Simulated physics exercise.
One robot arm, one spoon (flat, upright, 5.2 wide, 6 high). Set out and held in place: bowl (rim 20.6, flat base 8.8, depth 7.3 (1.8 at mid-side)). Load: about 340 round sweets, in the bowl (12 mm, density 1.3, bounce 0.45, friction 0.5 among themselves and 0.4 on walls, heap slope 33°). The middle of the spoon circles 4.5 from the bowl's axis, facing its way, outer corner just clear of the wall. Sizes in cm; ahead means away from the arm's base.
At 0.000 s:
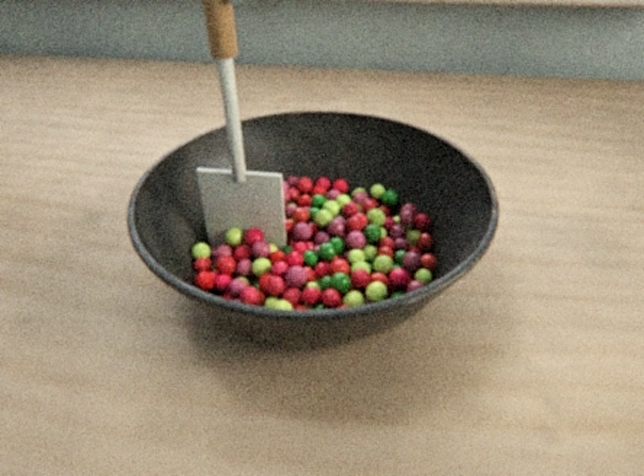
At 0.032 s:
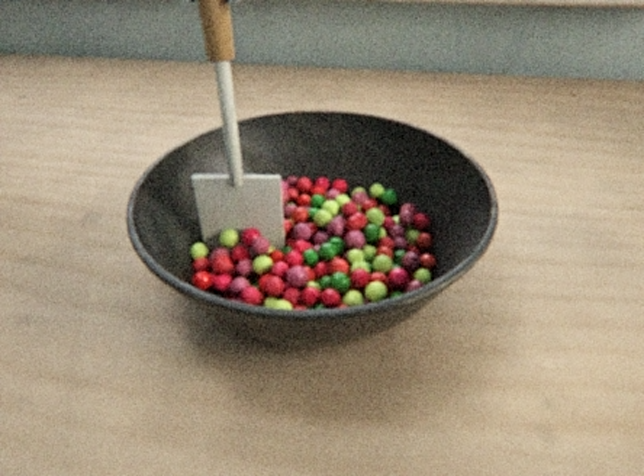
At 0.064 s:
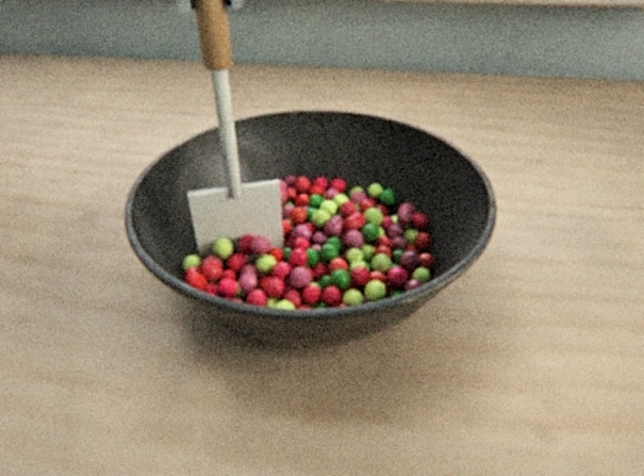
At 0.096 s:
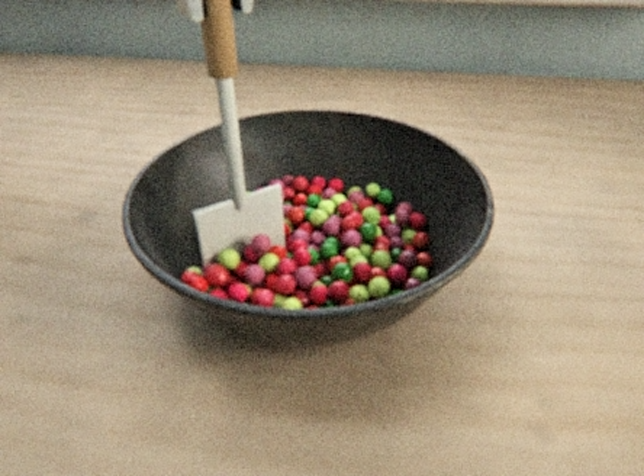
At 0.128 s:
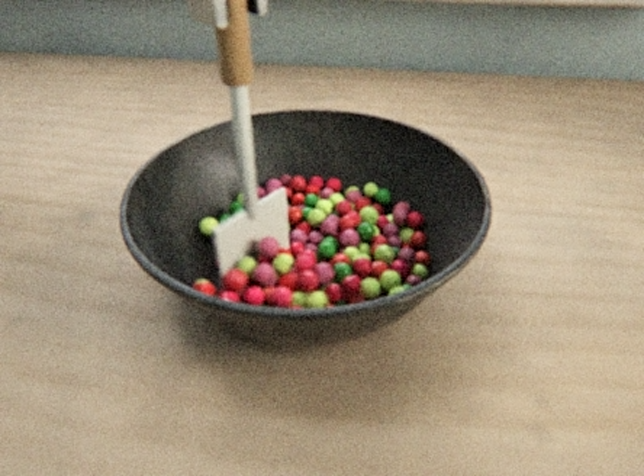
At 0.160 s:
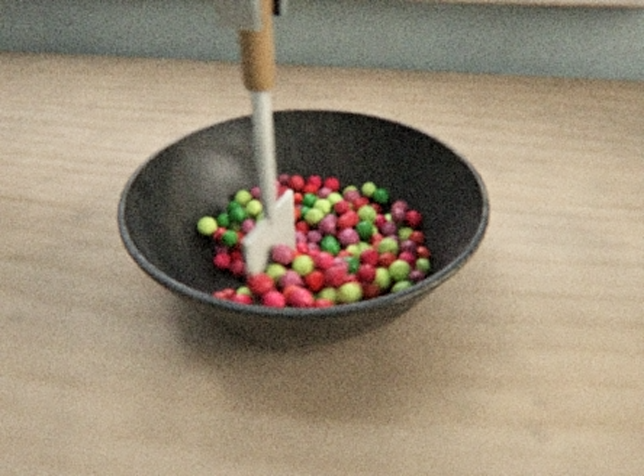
A white spatula-like spoon with a wooden handle, held from above by a robot arm, starts at the left side of a dark bowl of red, green and purple round sweets. It sweeps toward the near side, turning edge-on and pushing sweets along, while green ones come into view behind it.
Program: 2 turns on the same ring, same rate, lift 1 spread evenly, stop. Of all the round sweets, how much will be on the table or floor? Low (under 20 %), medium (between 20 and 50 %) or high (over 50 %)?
Share on the table or floor: Low (under 20 %).
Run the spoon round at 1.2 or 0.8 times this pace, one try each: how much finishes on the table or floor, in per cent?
Some 15 and 0 per cent.
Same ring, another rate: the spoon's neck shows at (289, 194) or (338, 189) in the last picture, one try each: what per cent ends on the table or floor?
About 10 and 25 per cent.
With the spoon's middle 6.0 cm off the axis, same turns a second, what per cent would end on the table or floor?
It would be near 0 per cent.
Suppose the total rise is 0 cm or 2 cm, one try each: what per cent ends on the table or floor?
About 10 and 5 per cent.
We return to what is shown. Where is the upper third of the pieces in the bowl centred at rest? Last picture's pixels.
At about (232, 234).
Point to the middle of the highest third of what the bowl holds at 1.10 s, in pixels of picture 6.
Near (354, 186).
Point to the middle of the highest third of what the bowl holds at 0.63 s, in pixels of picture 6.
Near (208, 192).
By 0.63 s, 329° round, highest piece 9 above the table; 327 in the bowl, 5 on the table or floor, 3 in flight or on the tool.
By 1.10 s, 222° round, highest piece 8 above the table; 320 in the bowl, 14 on the table or floor, 1 in flight or on the tool.
By 1.53 s, 0° round, highest piece 7 above the table; 319 in the bowl, 16 on the table or floor.
By 2.23 s, 0° round, highest piece 6 above the table; 319 in the bowl, 16 on the table or floor.
Final count, 319 in the bowl, 16 on the table or floor. That is 5 % on the table or floor.
